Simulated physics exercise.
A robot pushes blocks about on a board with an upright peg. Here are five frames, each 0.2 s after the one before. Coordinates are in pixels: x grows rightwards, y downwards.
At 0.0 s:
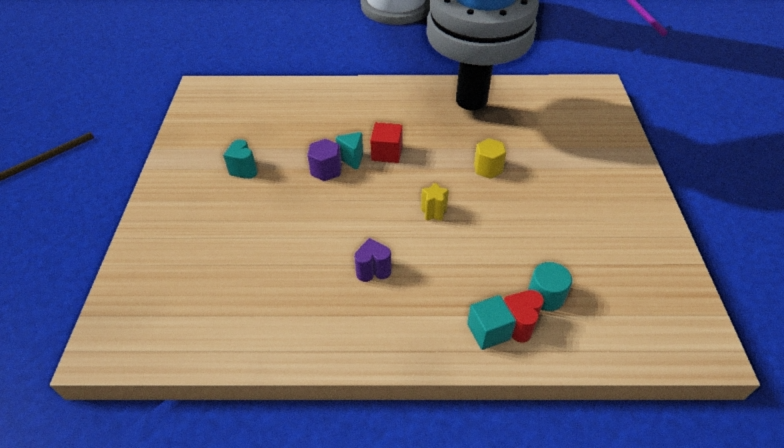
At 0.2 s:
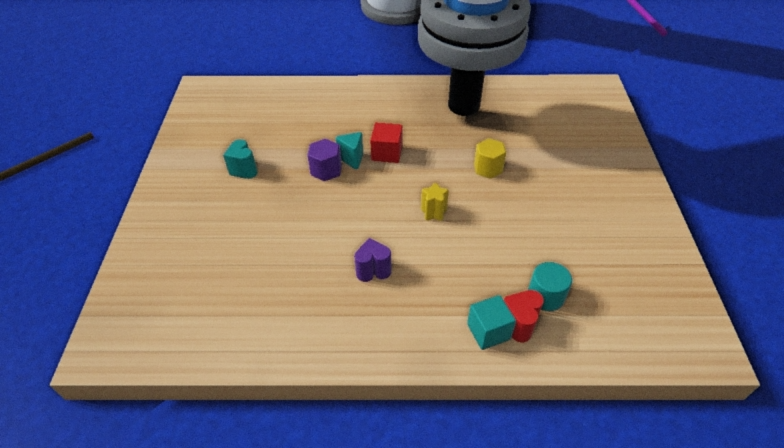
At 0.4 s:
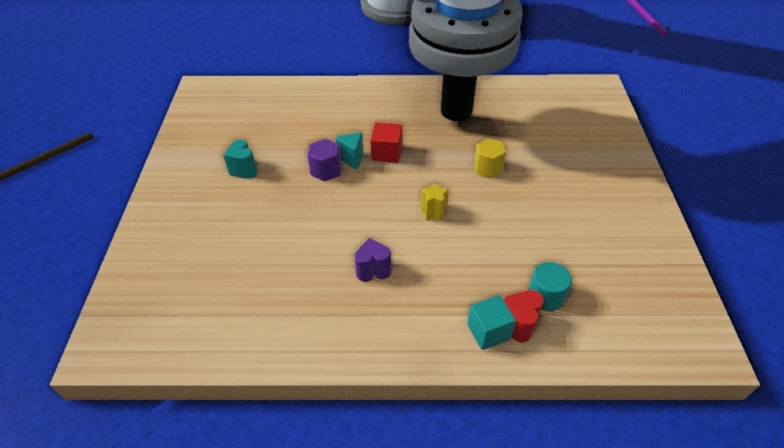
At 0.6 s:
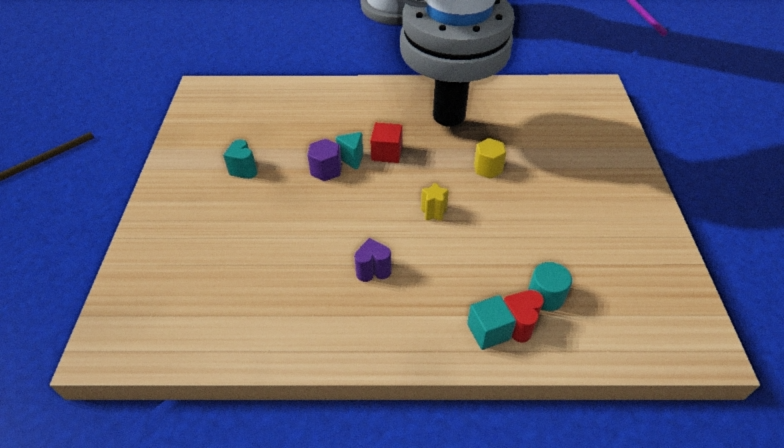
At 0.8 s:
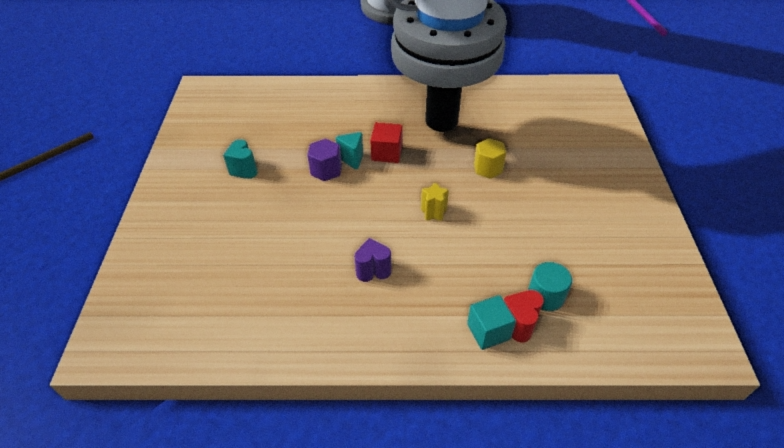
A robot arm moved its black peg slowly down and to the left over a wooden board, between a red cube and a yellow hexagon, while all the coloured blocks stayed still.
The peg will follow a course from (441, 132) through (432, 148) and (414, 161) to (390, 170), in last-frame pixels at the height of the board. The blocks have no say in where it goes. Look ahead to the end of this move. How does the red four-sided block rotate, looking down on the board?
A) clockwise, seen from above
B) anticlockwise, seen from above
I choose A.
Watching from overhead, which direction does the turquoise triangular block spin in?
Bird's-eye view: Counterclockwise.
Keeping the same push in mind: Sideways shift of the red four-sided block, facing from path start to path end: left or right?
Its shift is rightward.
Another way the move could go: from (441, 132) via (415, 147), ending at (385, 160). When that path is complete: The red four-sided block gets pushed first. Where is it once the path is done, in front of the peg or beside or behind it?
The peg still drives it.
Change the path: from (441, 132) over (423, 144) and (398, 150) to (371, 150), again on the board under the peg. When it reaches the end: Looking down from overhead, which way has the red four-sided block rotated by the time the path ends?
Looking down, my answer is that the red four-sided block rotates anticlockwise.
On the path given first. Halfway along, peg at (425, 146); nothing pushed yet.
At the end, peg at (390, 161); turquoise triangular block at (346, 136), turned 35° anticlockwise; red four-sided block at (371, 132), turned 55° clockwise; yellow hexagon not moved.
